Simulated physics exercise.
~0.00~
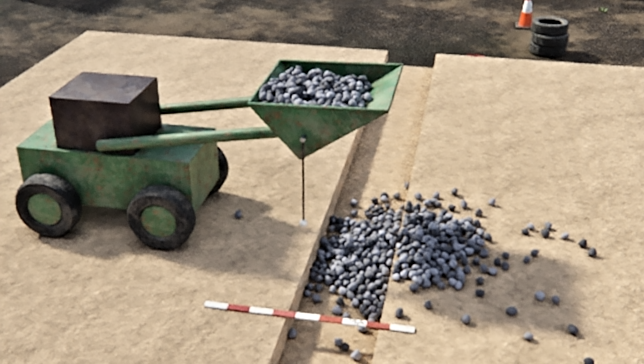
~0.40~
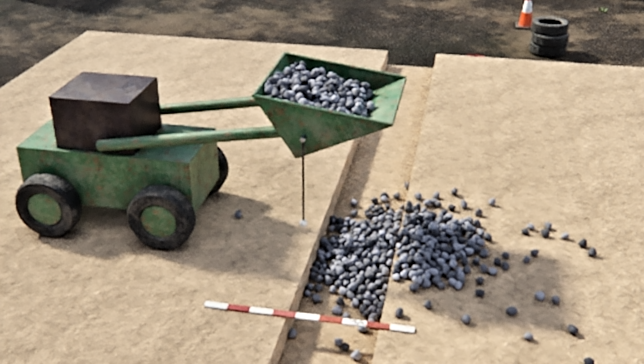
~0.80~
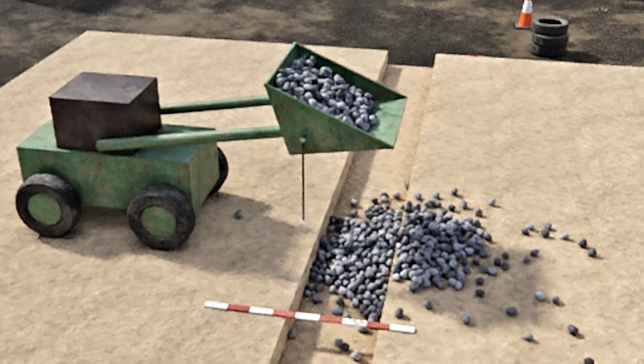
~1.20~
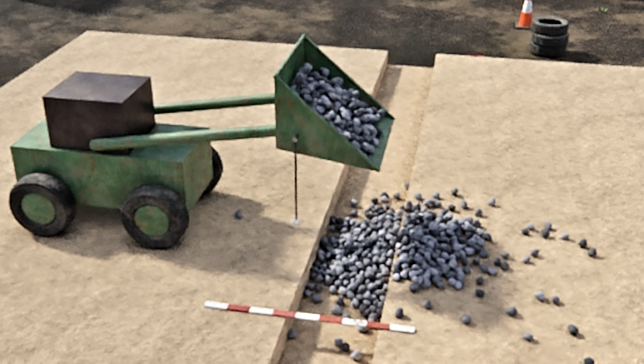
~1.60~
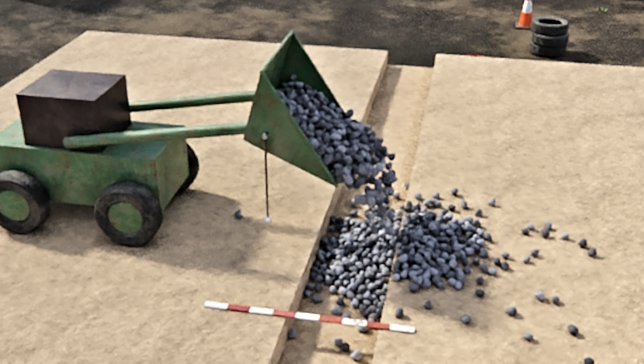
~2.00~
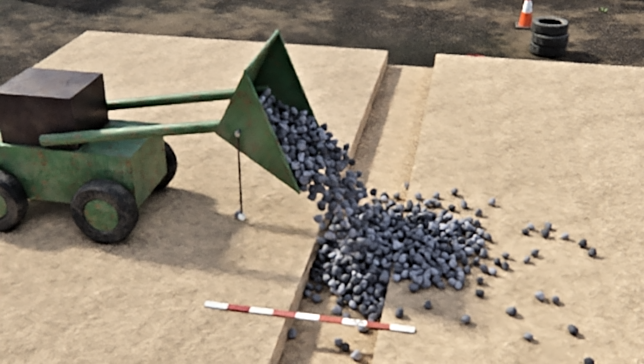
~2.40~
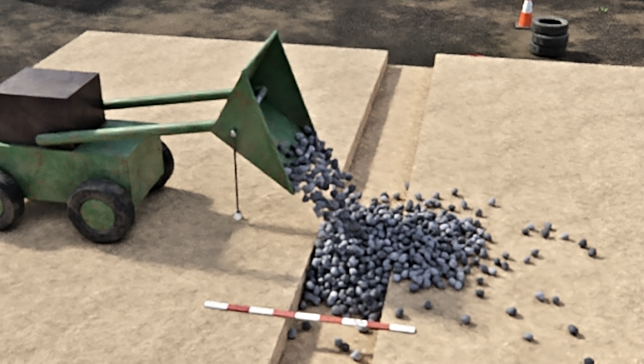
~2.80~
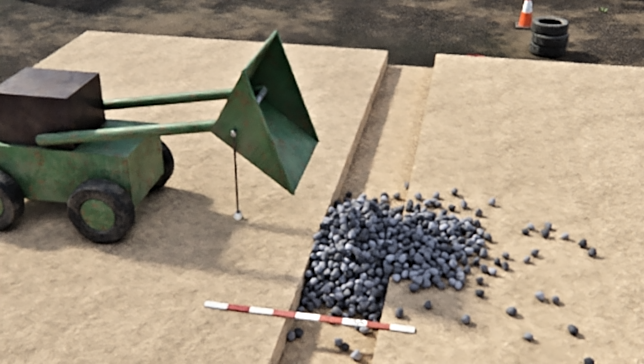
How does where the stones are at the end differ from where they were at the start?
At the start, some stones were up in the loader's bucket and the rest lay in and beyond the trench. By the end they were all lower down, heaped in the trench and scattered on the ground to its right.
